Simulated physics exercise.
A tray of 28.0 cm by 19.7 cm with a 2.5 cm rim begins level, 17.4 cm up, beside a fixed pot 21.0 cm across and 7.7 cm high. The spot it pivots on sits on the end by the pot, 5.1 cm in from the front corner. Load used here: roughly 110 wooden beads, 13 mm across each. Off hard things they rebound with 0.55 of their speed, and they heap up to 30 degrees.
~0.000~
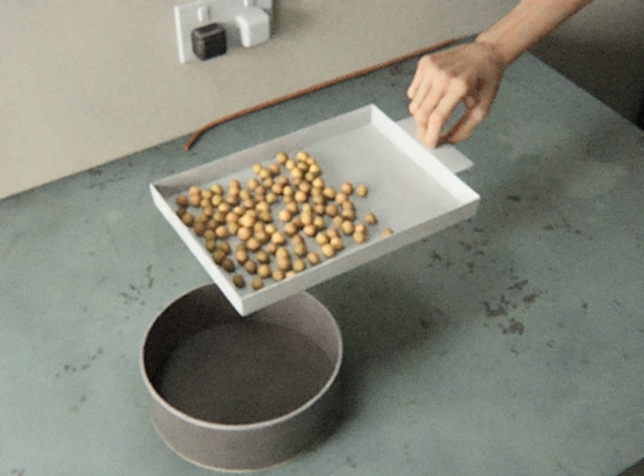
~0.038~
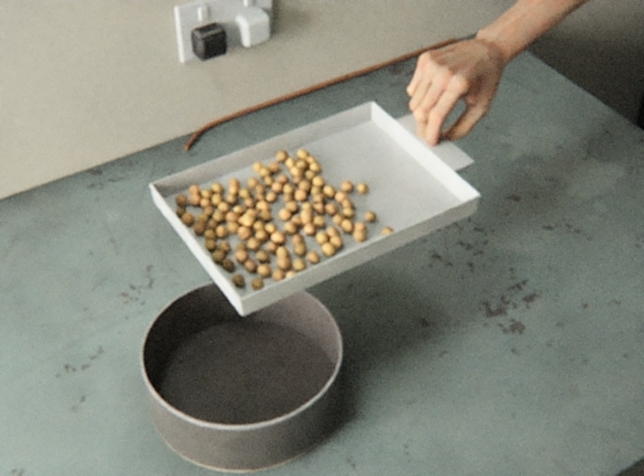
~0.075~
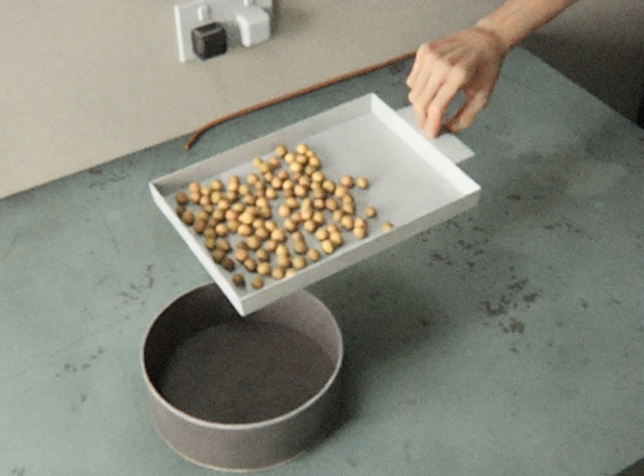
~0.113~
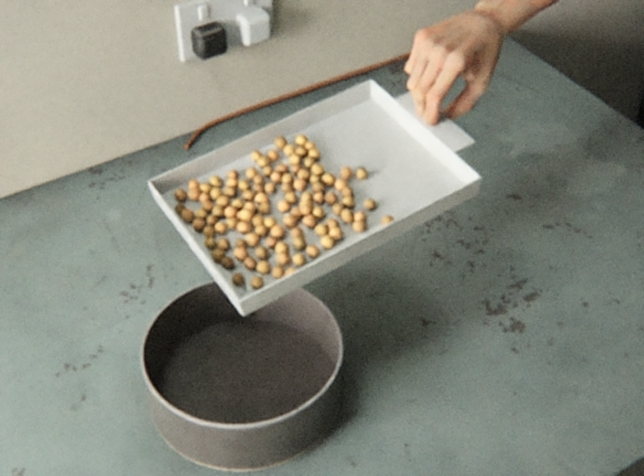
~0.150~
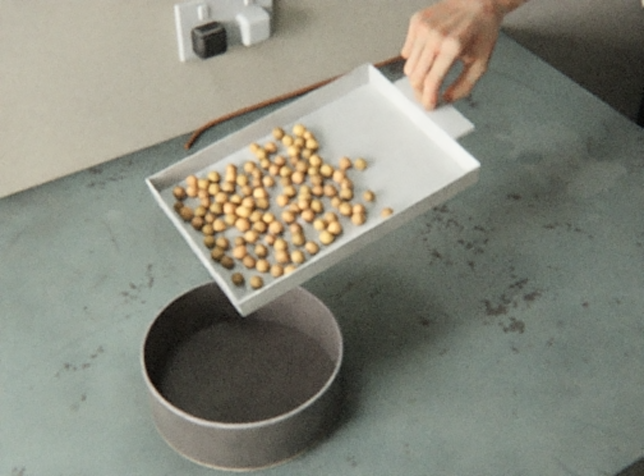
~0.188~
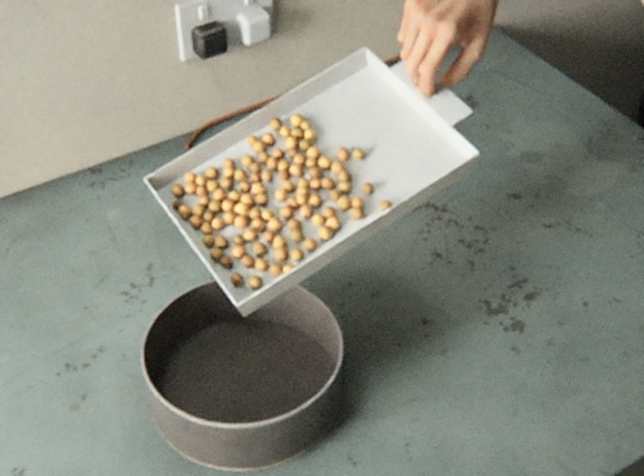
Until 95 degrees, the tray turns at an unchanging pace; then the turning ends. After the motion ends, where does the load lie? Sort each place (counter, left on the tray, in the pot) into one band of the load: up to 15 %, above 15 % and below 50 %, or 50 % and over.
Counter: Between 15 and 50 %; left on the tray: Up to 15 %; pot: 50 % and over.
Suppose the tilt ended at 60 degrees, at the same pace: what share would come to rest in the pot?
Around 0 per cent, then.
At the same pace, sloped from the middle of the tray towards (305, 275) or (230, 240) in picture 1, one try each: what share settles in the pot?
Approximately 80 percent, then 45 percent.
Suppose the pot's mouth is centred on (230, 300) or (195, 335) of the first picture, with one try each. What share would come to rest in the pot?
About 0 percent the first time and about 75 percent the second.
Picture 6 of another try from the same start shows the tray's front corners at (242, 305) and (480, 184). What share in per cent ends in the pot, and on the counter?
Split: Pot = 80, counter = 20.
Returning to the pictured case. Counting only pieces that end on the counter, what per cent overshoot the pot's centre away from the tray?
About 100 %.
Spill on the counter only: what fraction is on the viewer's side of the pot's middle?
Share: Some 50 %.
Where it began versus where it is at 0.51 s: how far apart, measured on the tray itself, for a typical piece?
About 4 cm.
After 0.51 s, tilt 54 degrees; the tray holds 100 %, the pot 0 %.
After 0.73 s, tilt 80 degrees; the tray holds 100 %, the pot 0 %.
Then, at 1.06 s, tilt 95 degrees; the tray holds 30 %, the pot 25 %.
In the end, at 2.3 s, counter 35 %, tray 0 %, pot 60 %.
